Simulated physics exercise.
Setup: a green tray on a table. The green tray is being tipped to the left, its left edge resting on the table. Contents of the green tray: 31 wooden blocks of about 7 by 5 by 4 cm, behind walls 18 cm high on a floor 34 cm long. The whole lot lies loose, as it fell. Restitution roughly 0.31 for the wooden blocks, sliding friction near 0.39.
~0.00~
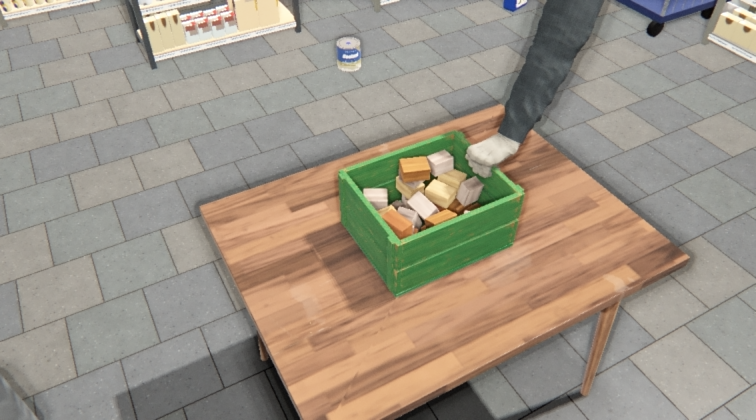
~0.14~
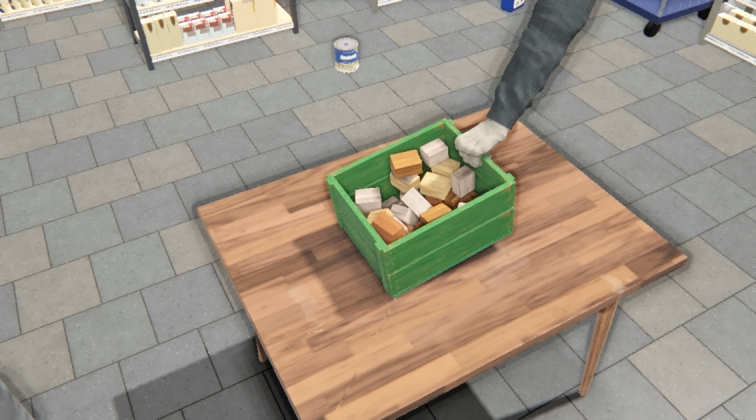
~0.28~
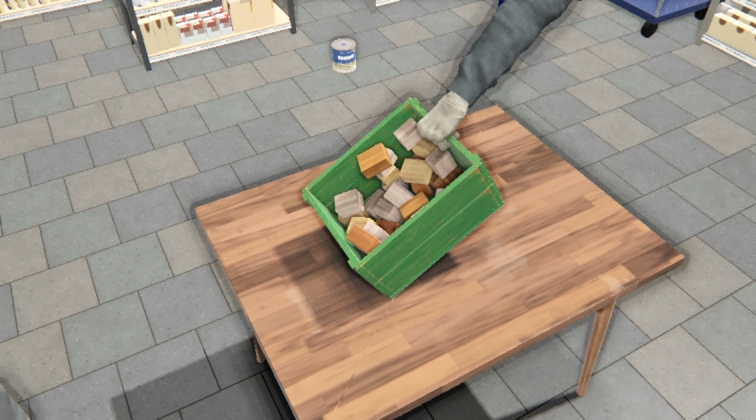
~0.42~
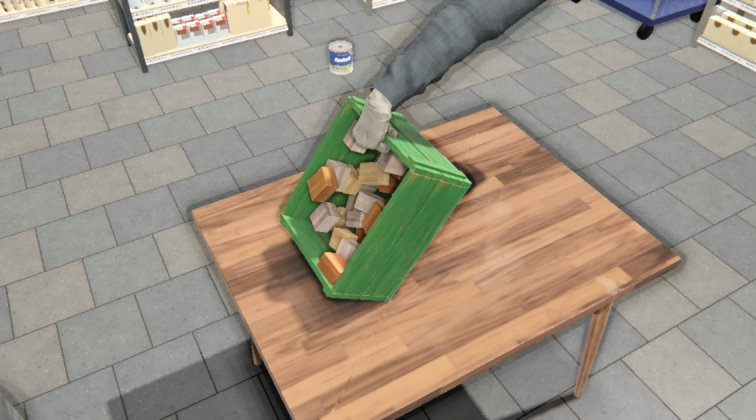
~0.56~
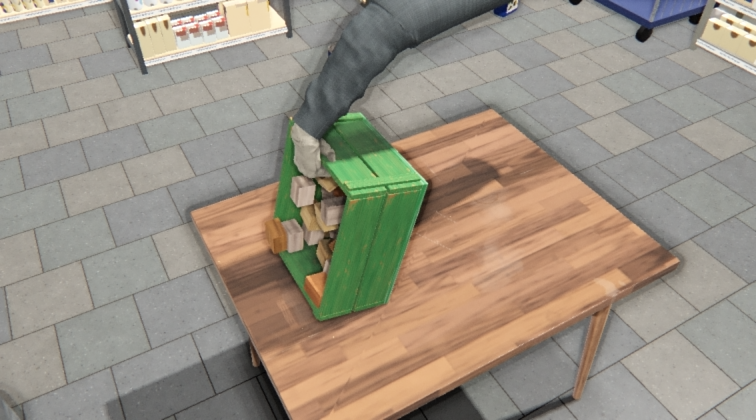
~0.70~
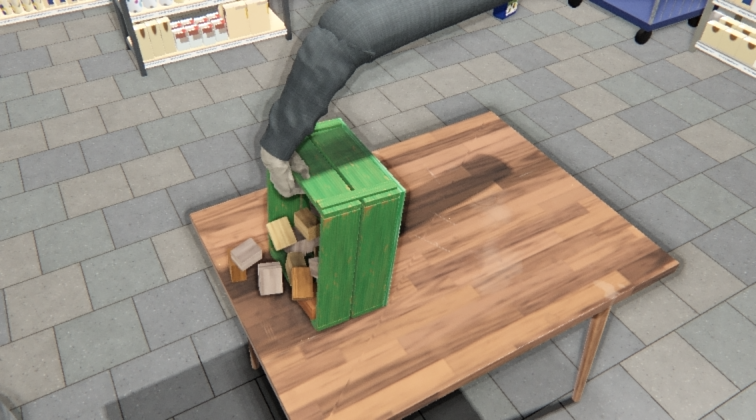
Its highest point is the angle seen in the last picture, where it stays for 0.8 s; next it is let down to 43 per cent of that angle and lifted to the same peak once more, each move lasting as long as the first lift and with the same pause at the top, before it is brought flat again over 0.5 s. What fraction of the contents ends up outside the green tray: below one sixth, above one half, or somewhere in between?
Somewhere in between.
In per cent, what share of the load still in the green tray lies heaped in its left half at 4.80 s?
Around 90 per cent.
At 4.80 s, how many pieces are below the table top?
Roughly 6 in all.
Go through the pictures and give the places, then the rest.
In the first picture (places track the rim corner closest to us here), green tray (401, 242); tipped 0°; all still inside.
Green tray (388, 248); tipped 9°, in the second picture.
Green tray (360, 264); tipped 30°, in the third picture.
Green tray (332, 291); tipped 54°, in the fourth picture.
Green tray (319, 315); tipped 75°, in the fifth picture.
Green tray (317, 326); tipped 84°; 3 out, the lowest block at (237, 265), in the sixth picture.
After 1.36 s, tilt 84°; the green tray is down by 8 of 31.
After 2.18 s, tilt 36°; the green tray is down by 8 of 31.
After 3.32 s, tilt 84°; the green tray is down by 8 of 31.
Outcome (at 4.80 s), the green tray is down by 8 of 31. Asked share, 8 of 31, 26 per cent.
